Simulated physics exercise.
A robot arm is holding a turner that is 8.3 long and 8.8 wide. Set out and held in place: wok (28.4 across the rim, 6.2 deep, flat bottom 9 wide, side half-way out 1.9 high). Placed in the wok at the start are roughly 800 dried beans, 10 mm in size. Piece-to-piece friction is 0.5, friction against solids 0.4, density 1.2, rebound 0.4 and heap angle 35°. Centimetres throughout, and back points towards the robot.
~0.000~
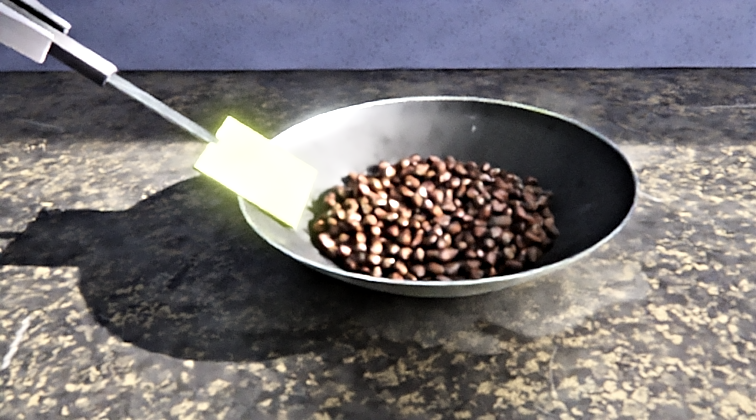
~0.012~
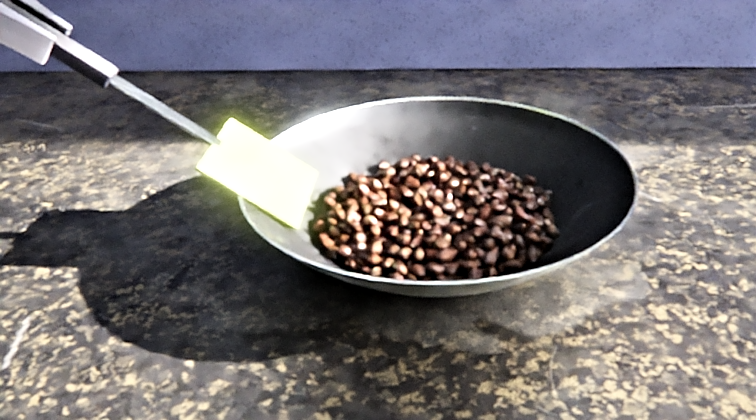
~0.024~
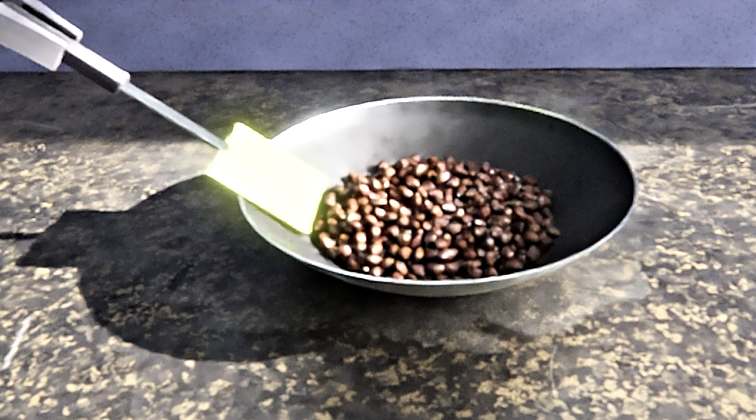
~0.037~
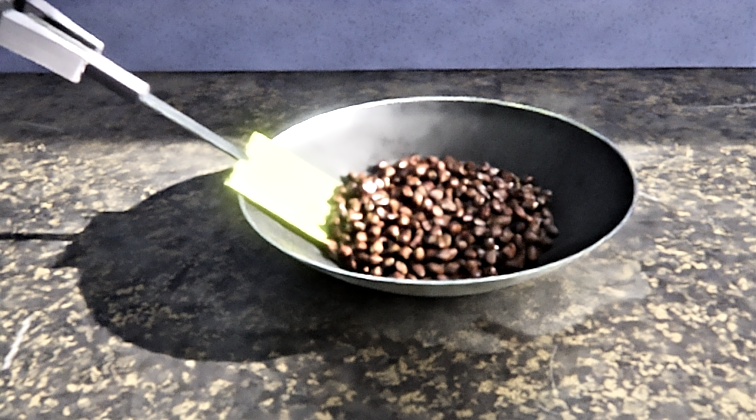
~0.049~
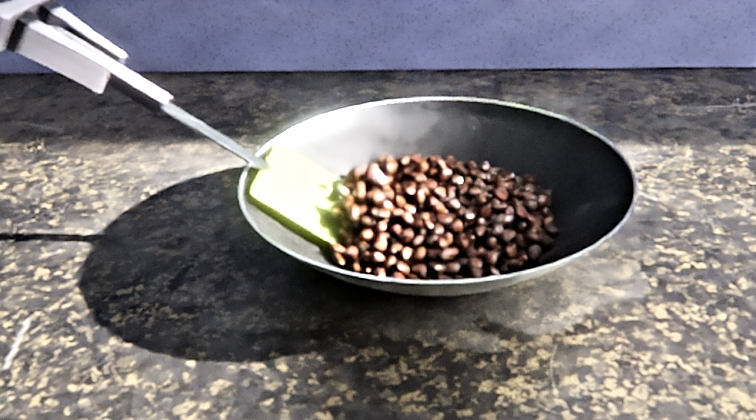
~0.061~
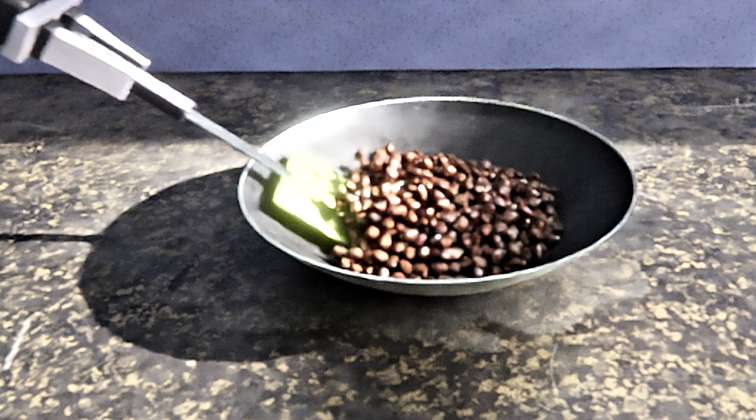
A robot arm lowering a bright yellow-green turner rightward into a dark wok, nudging the near edge of a heap of brown beans.
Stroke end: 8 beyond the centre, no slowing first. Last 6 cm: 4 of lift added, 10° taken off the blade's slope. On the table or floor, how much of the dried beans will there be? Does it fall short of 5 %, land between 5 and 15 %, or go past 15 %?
It goes past 15 %.
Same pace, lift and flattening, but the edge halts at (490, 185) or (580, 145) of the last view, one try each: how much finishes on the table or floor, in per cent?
About 20 and 50 per cent.
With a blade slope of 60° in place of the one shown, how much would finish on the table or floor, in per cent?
Roughly 40 per cent.
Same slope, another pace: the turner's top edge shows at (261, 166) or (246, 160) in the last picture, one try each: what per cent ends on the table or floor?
Roughly 25 and 10 percent.
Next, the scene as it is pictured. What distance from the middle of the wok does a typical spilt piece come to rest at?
Some 44 centimetres.
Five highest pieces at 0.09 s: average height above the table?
Roughly 8 centimetres.
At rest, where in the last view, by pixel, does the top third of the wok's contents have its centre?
Look near (552, 192).
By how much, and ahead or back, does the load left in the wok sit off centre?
4.0 cm ahead.
By 0.09 s, sloping 36°, highest piece 10 above the table; 804 in the wok.
By 0.12 s, sloping 34°, highest piece 12 above the table; 803 in the wok, 1 on the blade or in flight.
By 0.34 s, sloping 26°, highest piece 19 above the table; 530 in the wok, 79 on the table or floor, 195 on the blade or in flight.
By 1.39 s, sloping 26°, highest piece 6 above the table; 530 in the wok, 274 on the table or floor.
Final count, 530 in the wok, 274 on the table or floor. That is 34 % on the table or floor.
